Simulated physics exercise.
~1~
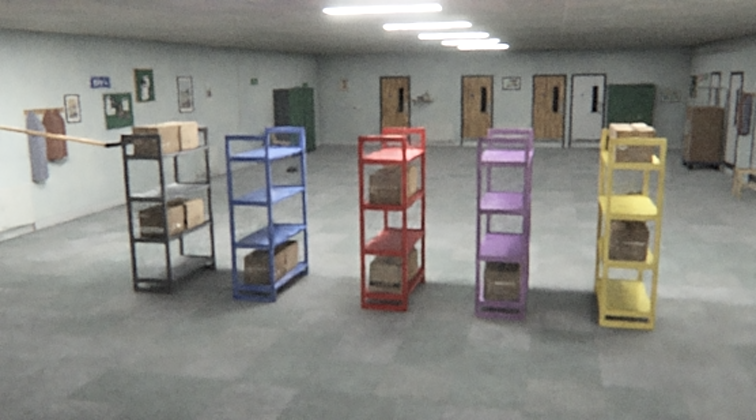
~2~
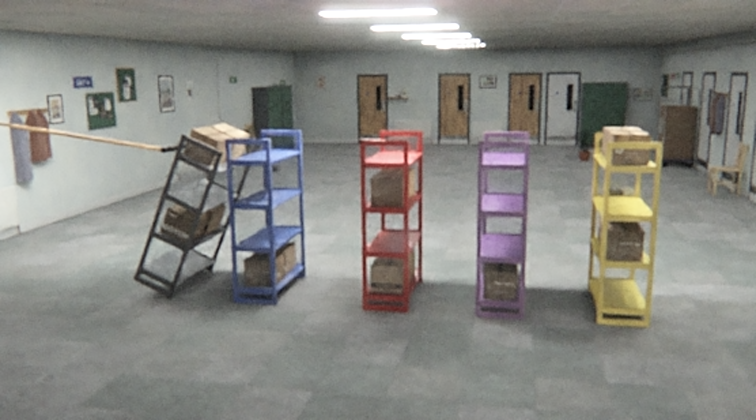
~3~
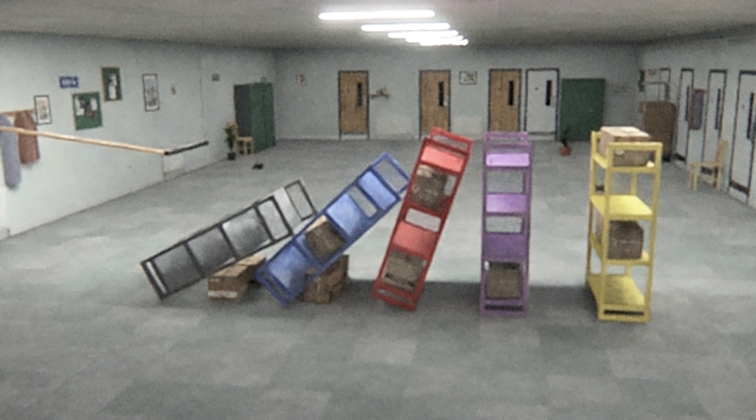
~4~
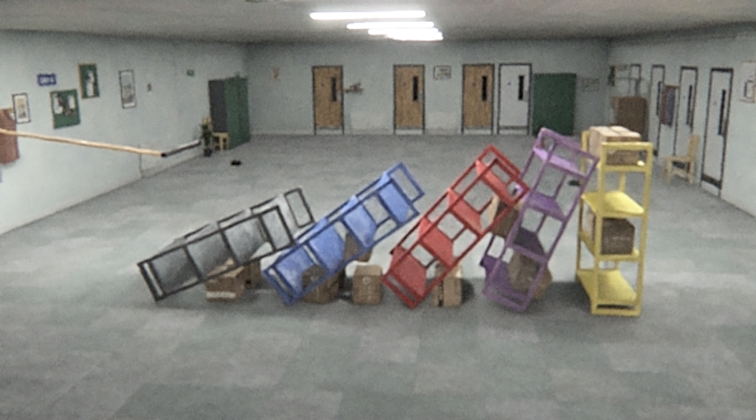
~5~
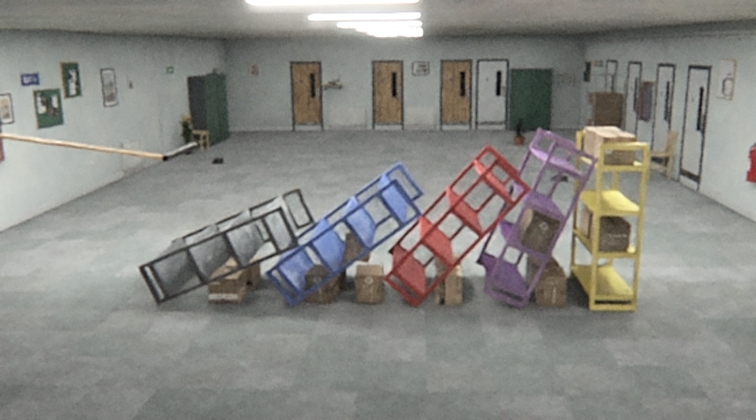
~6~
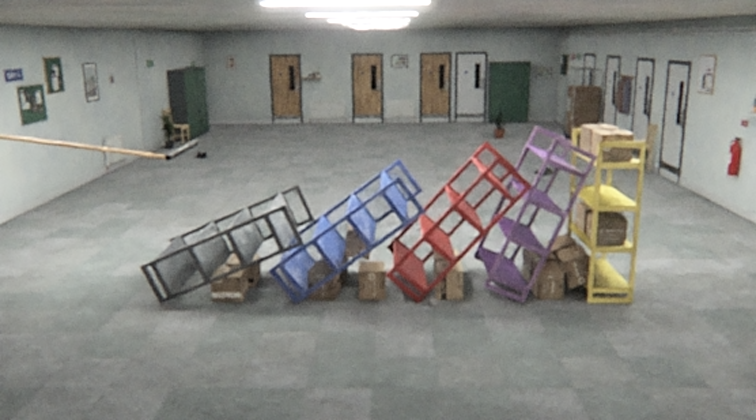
Four shelving units topple rightward in turn after a pole pushes the first; yellow stays upright.
